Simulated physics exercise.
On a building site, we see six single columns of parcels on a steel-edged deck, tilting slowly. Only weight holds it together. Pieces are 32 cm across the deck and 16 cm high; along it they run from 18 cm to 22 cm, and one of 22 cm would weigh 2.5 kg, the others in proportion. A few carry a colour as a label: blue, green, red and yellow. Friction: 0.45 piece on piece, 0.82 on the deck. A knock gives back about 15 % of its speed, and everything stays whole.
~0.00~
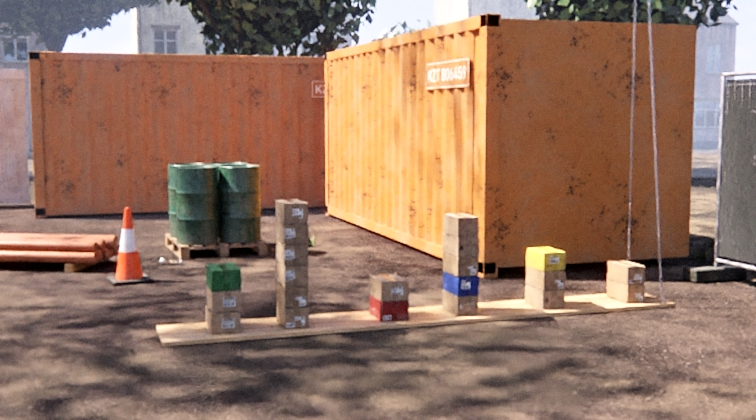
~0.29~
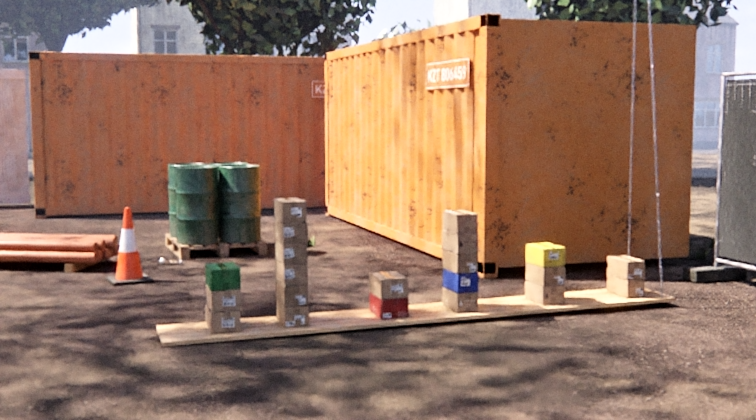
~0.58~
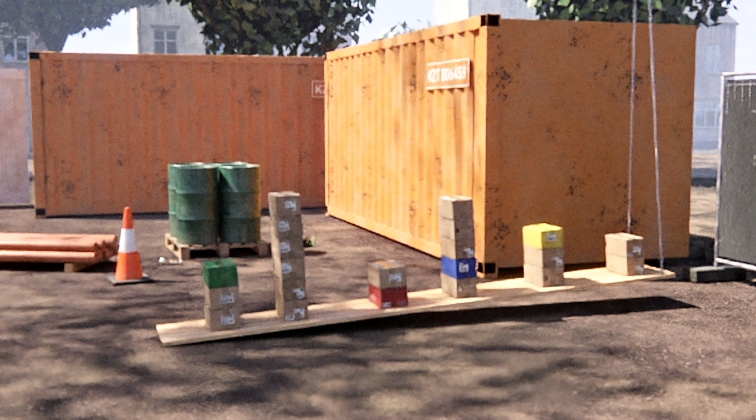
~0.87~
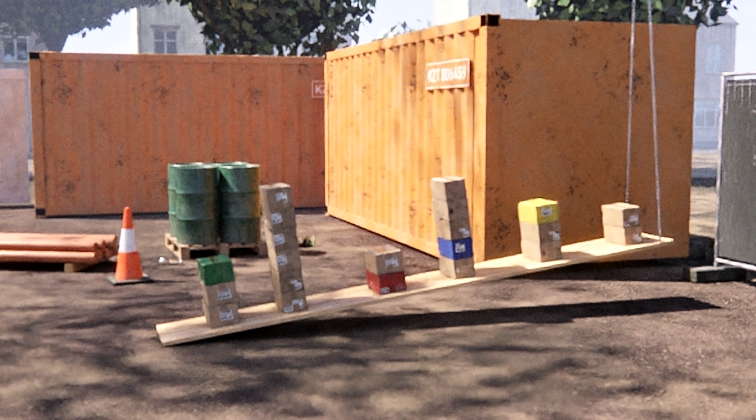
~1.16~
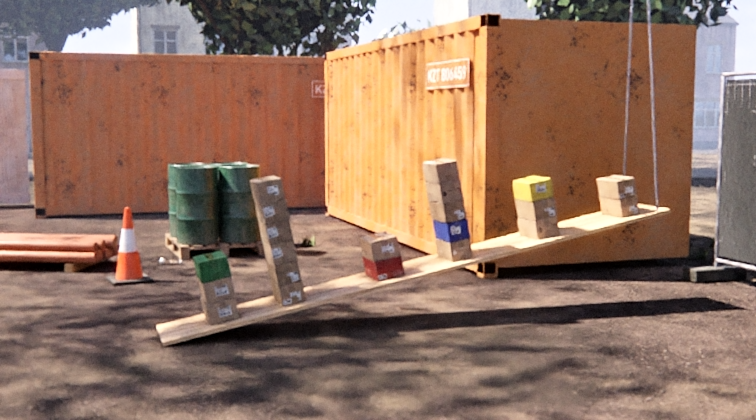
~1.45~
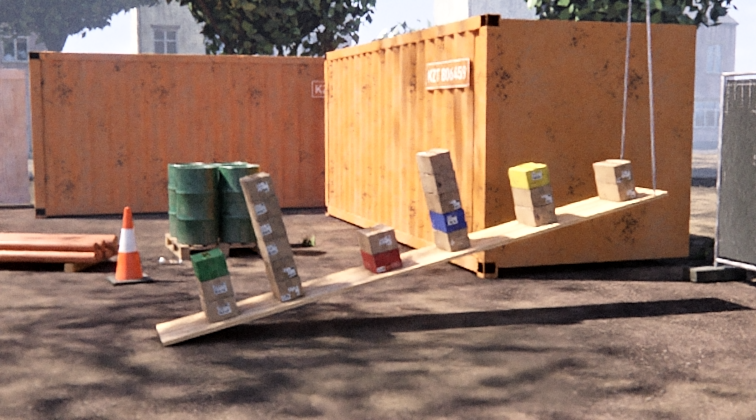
On a building site, a deck carrying six columns of parcels tilts up at its right end.
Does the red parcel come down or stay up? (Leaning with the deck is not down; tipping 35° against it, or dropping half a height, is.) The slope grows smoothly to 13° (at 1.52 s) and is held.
The red parcel stays up.
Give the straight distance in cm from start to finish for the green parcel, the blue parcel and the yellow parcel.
Green 50, blue 50, yellow 70.
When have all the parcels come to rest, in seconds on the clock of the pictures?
At about 4.0 s.
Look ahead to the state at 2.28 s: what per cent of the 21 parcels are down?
At that moment 50 per cent.
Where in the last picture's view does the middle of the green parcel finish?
At about (167, 318).
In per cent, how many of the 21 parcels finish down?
Near 65 per cent.
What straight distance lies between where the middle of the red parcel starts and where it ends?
Roughly 40 cm away.
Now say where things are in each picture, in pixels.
In the first picture (places mark the middle of the side facing us; leans and shifts are taken against what carries them), middle of the deck's edge (443, 323) slope 0°; red parcel (396, 311); blue parcel (469, 286); green parcel (226, 281); nothing disturbed.
In the second picture, middle of the deck's edge (443, 320) slope 1°; red parcel (395, 309).
In the third picture, middle of the deck's edge (443, 307) slope 3°; red parcel (395, 298).
In the fourth picture, middle of the deck's edge (441, 289) slope 7°; red parcel (393, 283).
In the fifth picture, middle of the deck's edge (439, 272) slope 11°; red parcel (390, 269).
In the sixth picture, middle of the deck's edge (437, 263) slope 13°; red parcel (388, 261); blue parcel (456, 221); green parcel (212, 268); 5 disturbed, none down.
After 1.90 s, slope 13°; none of the 21 parcels down, 11 disturbed; red parcel unmoved; blue parcel leaning 13°.
After 2.28 s, slope 13°; 11 of the 21 parcels down; red parcel unmoved; blue parcel on its side.
After 2.88 s, slope 13°; 14 of the 21 parcels down; red parcel shifted 15 mm; green parcel on its side.
At rest (4.2 s), slope 13°; 14 of the 21 parcels down; red parcel shifted 15 mm; green parcel on its side; blue parcel on its side. As the last picture would show them, middles, red parcel near (380, 258), green parcel near (167, 318).
